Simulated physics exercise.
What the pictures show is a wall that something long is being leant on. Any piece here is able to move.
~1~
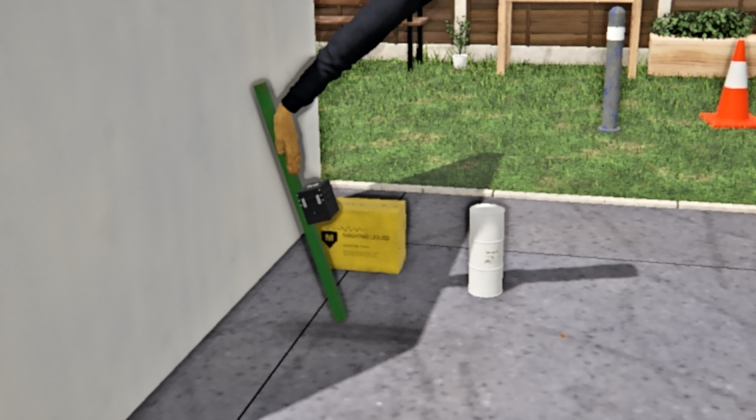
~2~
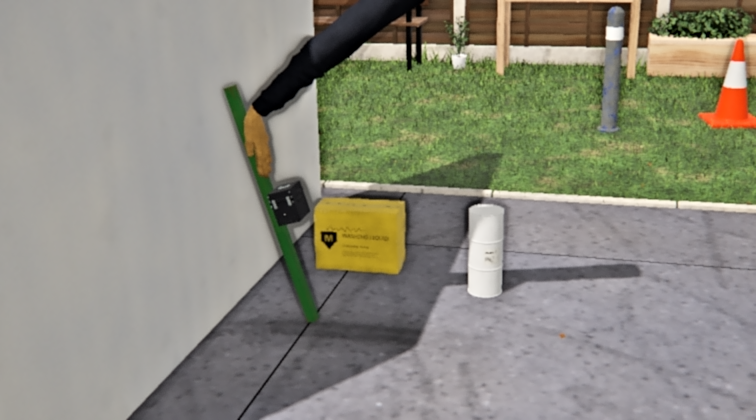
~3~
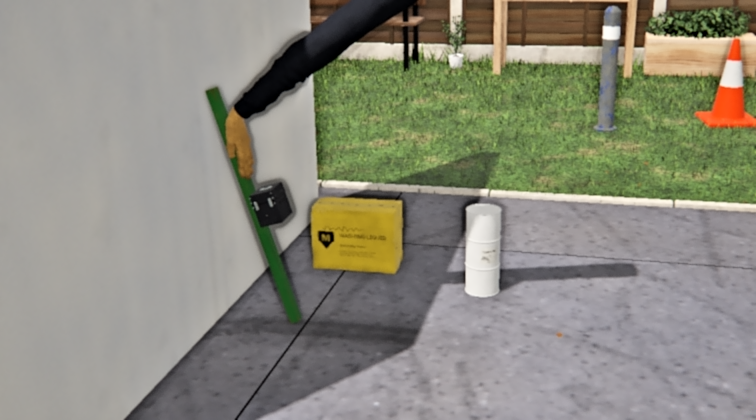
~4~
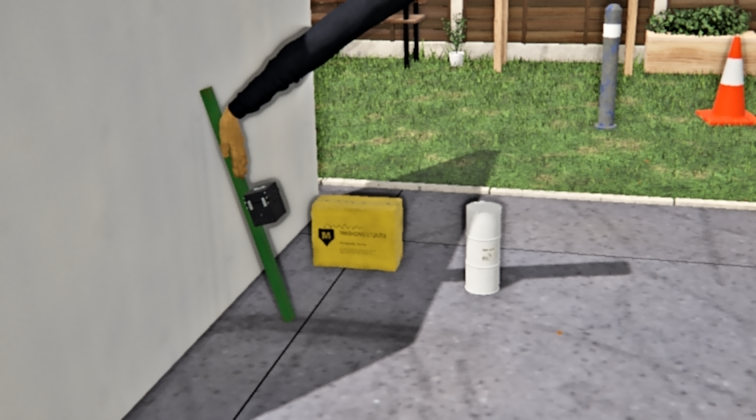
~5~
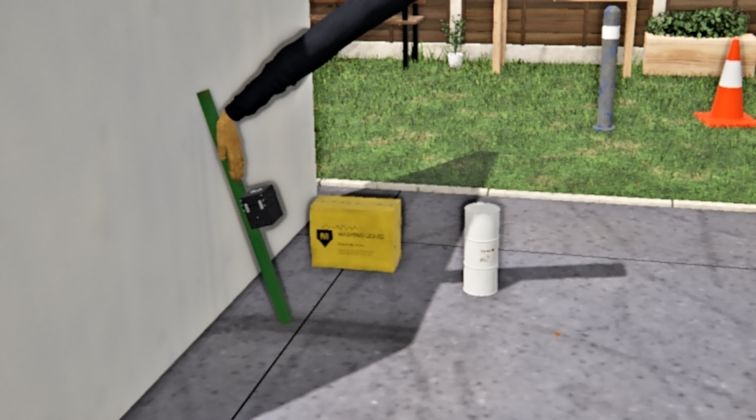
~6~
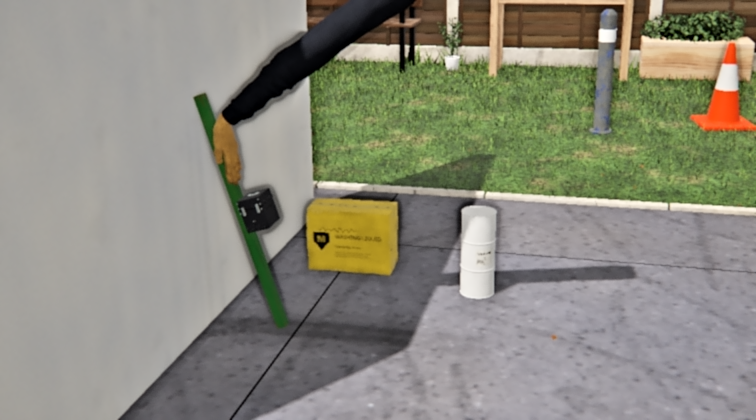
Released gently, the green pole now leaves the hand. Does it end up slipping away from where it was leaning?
Unshifted.
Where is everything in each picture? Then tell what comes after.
The first frame shows on its way; green pole (302, 206); white canister (486, 250).
The second frame shows on its way; green pole (273, 207); white canister (486, 251).
The third frame shows on its way; green pole (255, 209); white canister (483, 250).
The fourth frame shows on its way; green pole (249, 208); white canister (483, 248).
The fifth frame shows leant on the wall, still held; green pole (246, 211); white canister (481, 249).
The sixth frame shows leant on the wall, still held; green pole (243, 214); white canister (478, 252).
Then, 0.40 s on from there, no change.
Then, 0.90 s on from there, green pole resting near (243, 214).
Then, 1.40 s on from there, green pole resting near (242, 214).
In the end, all 3 unmoved. At the end, from the last picture's camera, green pole near (242, 214). The pole stays up.
